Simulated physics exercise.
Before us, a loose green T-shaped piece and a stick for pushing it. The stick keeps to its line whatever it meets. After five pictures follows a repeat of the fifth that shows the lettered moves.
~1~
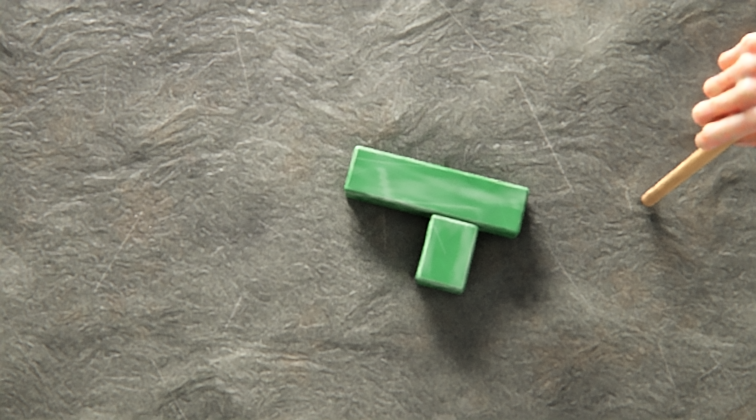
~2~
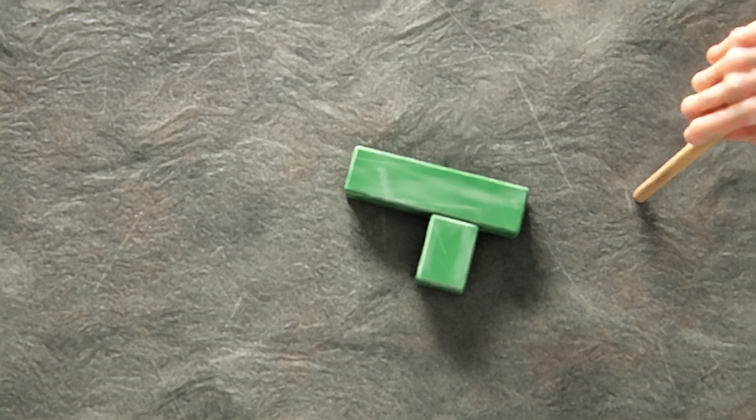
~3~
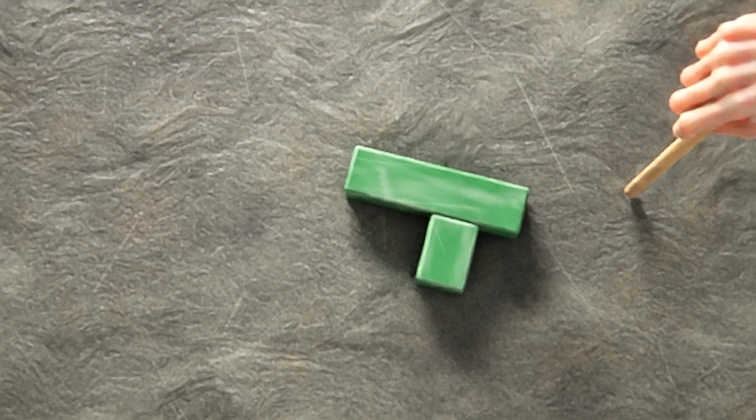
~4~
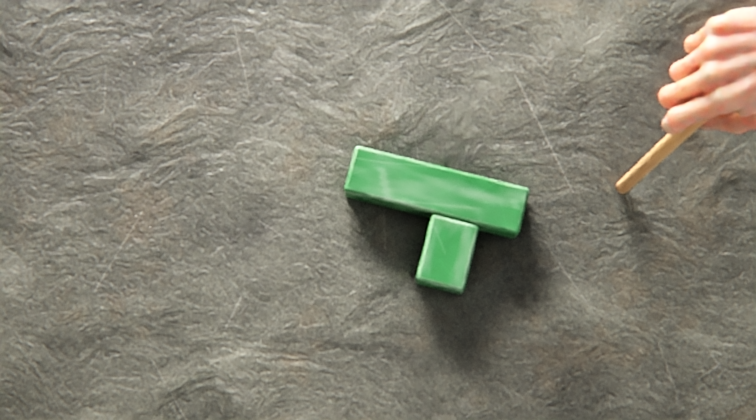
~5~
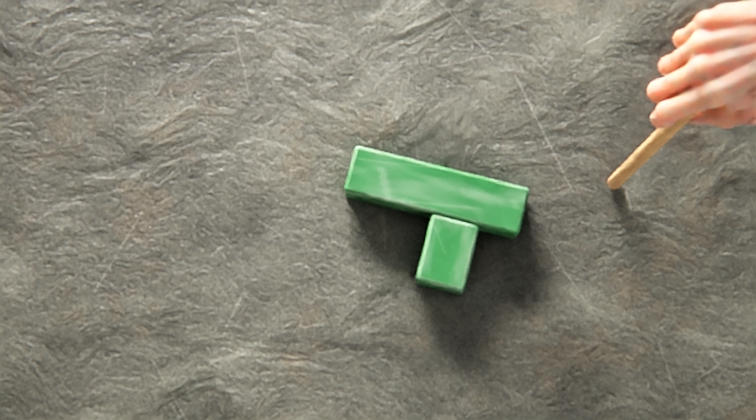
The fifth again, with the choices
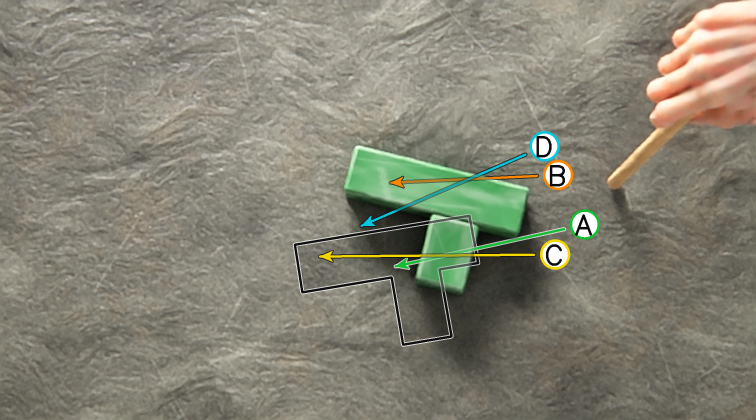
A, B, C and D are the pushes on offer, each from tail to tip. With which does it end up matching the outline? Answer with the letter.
Stroke D.
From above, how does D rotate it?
Anticlockwise.
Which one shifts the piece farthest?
A.
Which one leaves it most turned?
C.
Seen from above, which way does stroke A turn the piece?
On that stroke, clockwise.
On the marked copy, A from (564, 229) to (395, 266); B from (537, 176) to (390, 183); C from (534, 255) to (320, 257); D from (525, 155) to (362, 226).
Following D. Soon after the start, foot of the stick (467, 180), piece (433, 195).
Later, foot of the stick (408, 206), piece (398, 231).
In the end, foot of the stick (362, 226), piece (386, 248); it fills the outline.
As for the rest, A leaves the piece out of the outline, at (358, 172); B leaves the piece out of the outline, at (416, 211); C leaves the piece out of the outline, at (381, 175).
